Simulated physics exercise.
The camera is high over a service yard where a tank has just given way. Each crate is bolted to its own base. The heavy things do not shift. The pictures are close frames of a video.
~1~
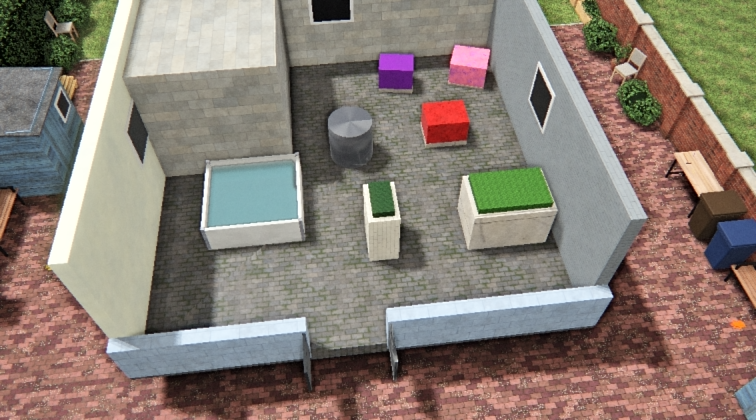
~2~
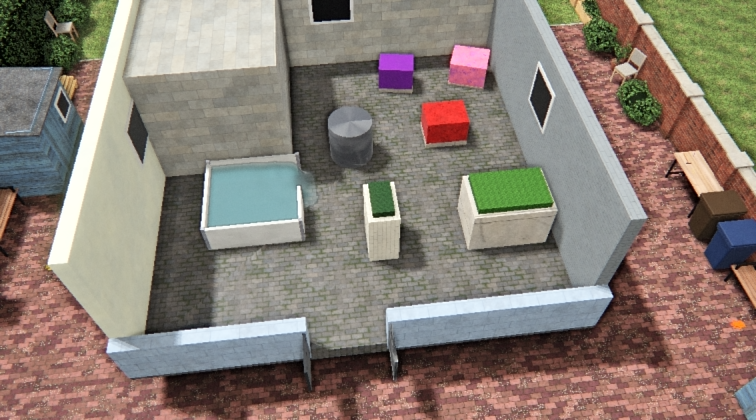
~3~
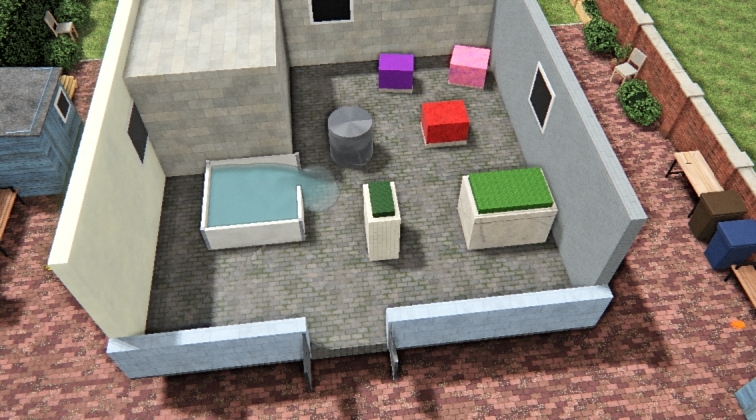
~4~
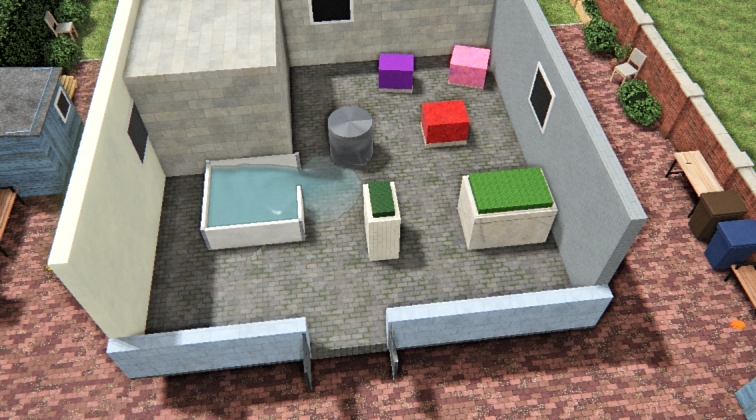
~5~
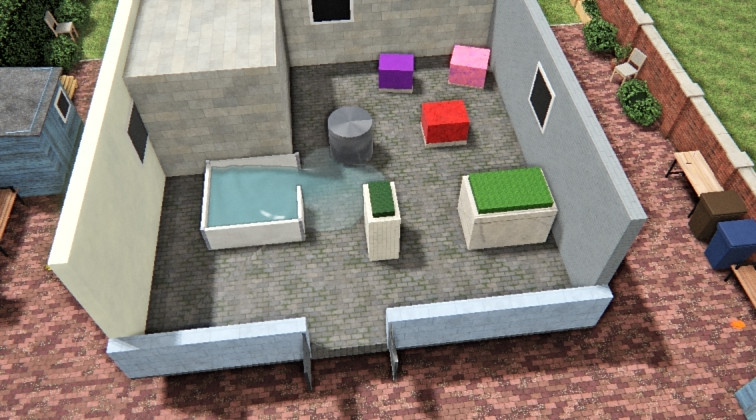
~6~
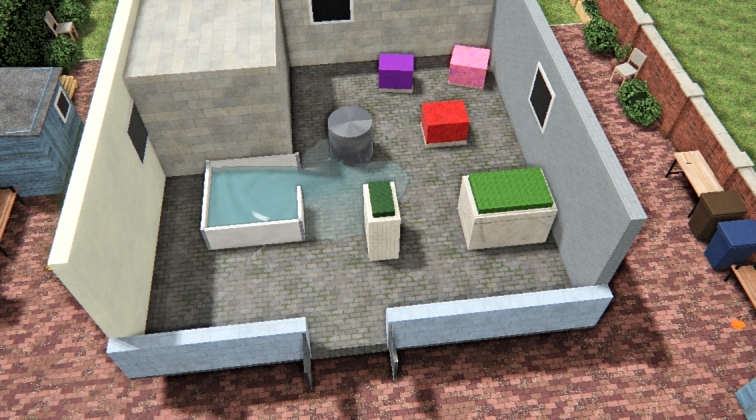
A walled, grey-paved service yard is seen from high above, with a pale-sided water tank at left, a grey cylinder near the centre, and two cream blocks topped with green to the right. Purple, pink and red boxes sit toward the back. The water lies still at first, then pours through a gap in the tank's right side and spreads rightward in a thin sheet between the cylinder and narrow block.
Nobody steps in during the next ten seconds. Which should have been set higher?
One by one: The red crate escapes dry; the pink crate is wetted; the purple crate escapes dry.
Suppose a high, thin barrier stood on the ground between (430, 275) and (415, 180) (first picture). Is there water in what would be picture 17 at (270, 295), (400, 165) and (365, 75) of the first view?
As listed: Not flooded, covered, free of water.
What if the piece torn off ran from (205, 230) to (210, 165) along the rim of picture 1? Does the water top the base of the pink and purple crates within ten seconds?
Then: The pink crate keeps dry; the purple crate escapes it.
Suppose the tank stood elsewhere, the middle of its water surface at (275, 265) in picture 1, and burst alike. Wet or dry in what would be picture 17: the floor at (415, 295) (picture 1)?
Answer: Awash.
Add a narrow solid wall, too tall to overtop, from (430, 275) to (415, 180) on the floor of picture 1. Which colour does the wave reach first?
It is the red crate.
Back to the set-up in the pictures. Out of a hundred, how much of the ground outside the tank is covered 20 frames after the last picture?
Some 40 per cent.
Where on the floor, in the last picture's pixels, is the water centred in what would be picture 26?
Roughly at (347, 192).
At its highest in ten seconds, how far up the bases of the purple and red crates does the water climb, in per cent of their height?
About 80 and 60 per cent.
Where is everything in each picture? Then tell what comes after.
The first frame shows the water tank at (253, 193) is whole and still.
In the second frame, the front is at (306, 173), out from the gap at (299, 185).
In the third frame, water pours out at (299, 185) and has run to (334, 198).
In the fourth frame, water pours out at (299, 186) and has run to (358, 193).
In the fifth frame, the front is at a hidden place, out from the gap at (299, 186).
In the sixth frame, the front is at (405, 177), out from the gap at (299, 185).
A moment on, water covers 20 % of the floor; the red crate water round its plinth, the pink crate not reached, the purple crate not reached.
Next, water covers 30 % of the floor; the red crate water round its plinth, the pink crate not reached, the purple crate not reached.
Then, water covers 40 % of the floor; the red crate water round its plinth, the pink crate not reached, the purple crate water round its plinth.
Later, water covers 60 % of the floor; the red crate water round its plinth, the pink crate water round its plinth, the purple crate water round its plinth.
In the end, water covers 80 % of the floor; the red crate stayed above the water, the pink crate was topped, the purple crate stayed above the water.
